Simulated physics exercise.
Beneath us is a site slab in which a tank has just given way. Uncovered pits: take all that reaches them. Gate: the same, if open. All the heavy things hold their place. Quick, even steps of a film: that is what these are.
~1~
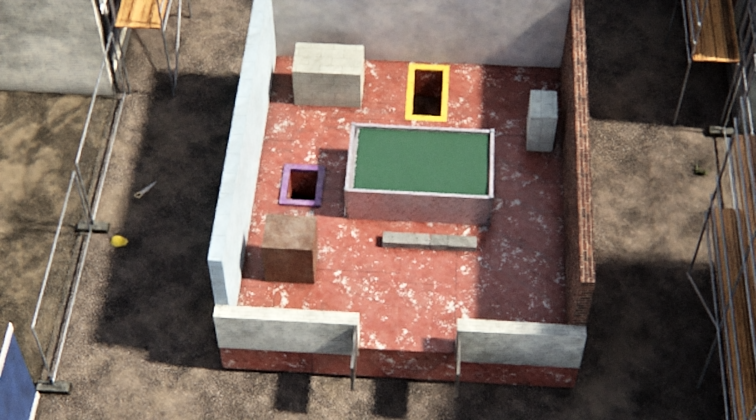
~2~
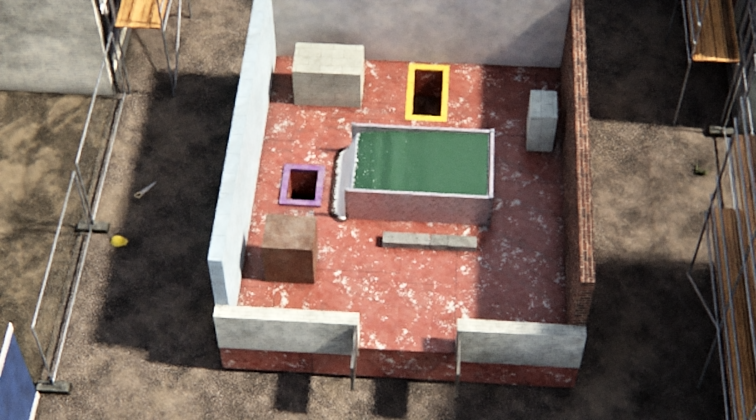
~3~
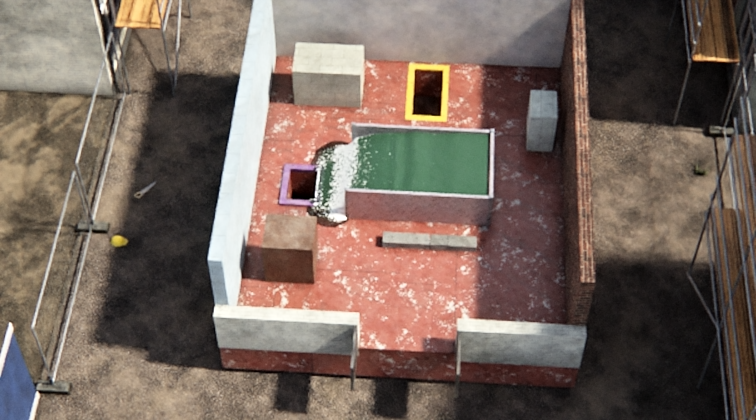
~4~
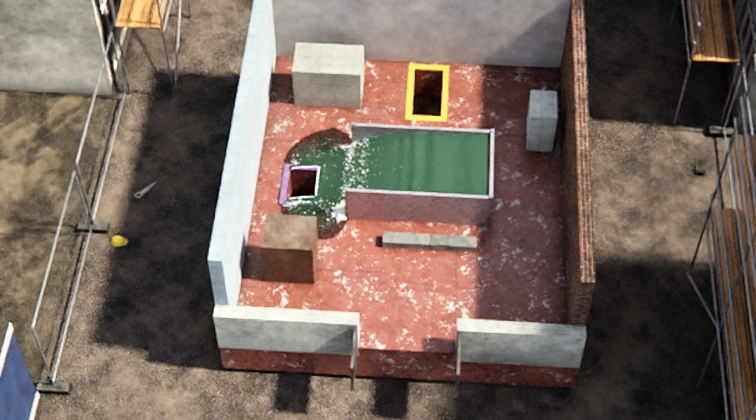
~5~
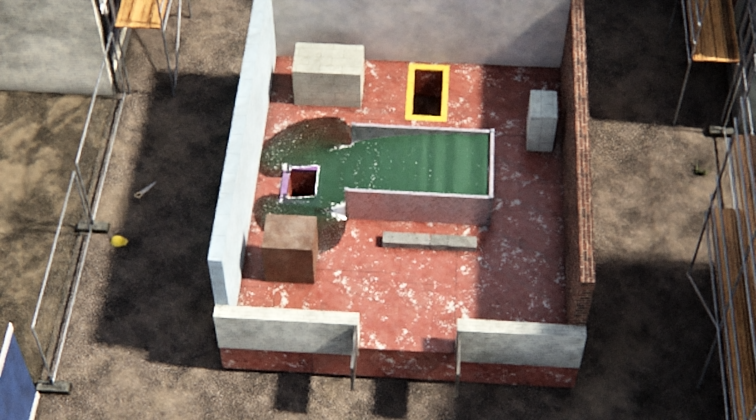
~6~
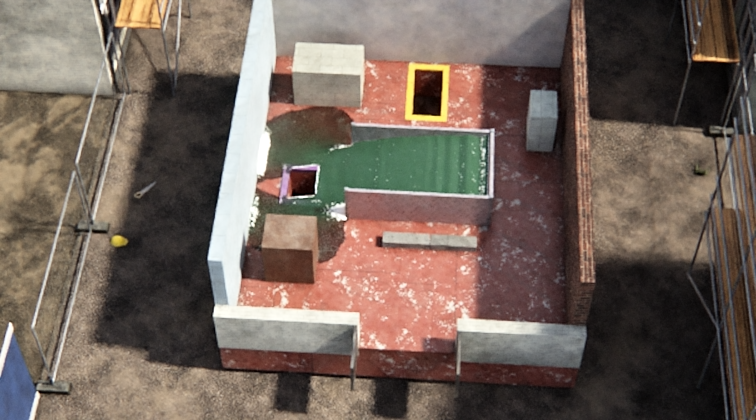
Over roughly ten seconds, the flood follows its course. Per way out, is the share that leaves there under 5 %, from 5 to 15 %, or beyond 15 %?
At the end, the gate soaks up scarcely any - beneath five per cent; the purple pit soaks up a great deal - past fifteen per cent; the yellow pit soaks up a medium amount - five to fifteen per cent.
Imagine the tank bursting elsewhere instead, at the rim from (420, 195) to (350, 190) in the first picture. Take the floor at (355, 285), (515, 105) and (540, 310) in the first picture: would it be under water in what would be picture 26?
So the first one is drenched, the next left untouched, and the last drenched.
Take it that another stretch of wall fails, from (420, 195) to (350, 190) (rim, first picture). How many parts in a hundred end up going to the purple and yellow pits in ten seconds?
Out of every hundred parts, purple takes 4 and yellow takes 4.
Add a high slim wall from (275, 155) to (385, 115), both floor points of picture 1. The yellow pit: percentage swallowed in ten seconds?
I'd put the yellow pit at roughly 2 %.
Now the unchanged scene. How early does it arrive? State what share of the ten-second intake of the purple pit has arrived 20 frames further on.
The figure is near 80 per cent.
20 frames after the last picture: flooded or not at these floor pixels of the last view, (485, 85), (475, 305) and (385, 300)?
Listed points: Unwetted / unwetted / inundated.
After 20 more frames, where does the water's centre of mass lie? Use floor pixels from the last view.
About (337, 181).
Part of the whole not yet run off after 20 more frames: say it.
I'd say roughly 64 percent.
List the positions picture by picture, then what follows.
In the first frame, still water in the open tank at (421, 163).
In the second frame, water pours out at (352, 174) and has run to a hidden place.
In the third frame, water pours out at (352, 176) and has run to (330, 146).
In the fourth frame, the front is at (316, 136), out from the gap at (352, 177).
In the fifth frame, the front is at (262, 152), out from the gap at (352, 178).
In the sixth frame, water pours out at (352, 178) and has run to (266, 125).
A moment on, water covers 20 % of the floor; the gate 0 %, the purple pit 14 %, the yellow pit 0 %.
Next, water covers 25 % of the floor; the gate 0 %, the purple pit 24 %, the yellow pit 0 %.
Then, water covers 45 % of the floor; the gate 0 %, the purple pit 34 %, the yellow pit 1 %.
Later, water covers 75 % of the floor; the gate 0 %, the purple pit 40 %, the yellow pit 7 %.
In the end, water covers 95 % of the floor; the gate 1 %, the purple pit 43 %, the yellow pit 11 %.
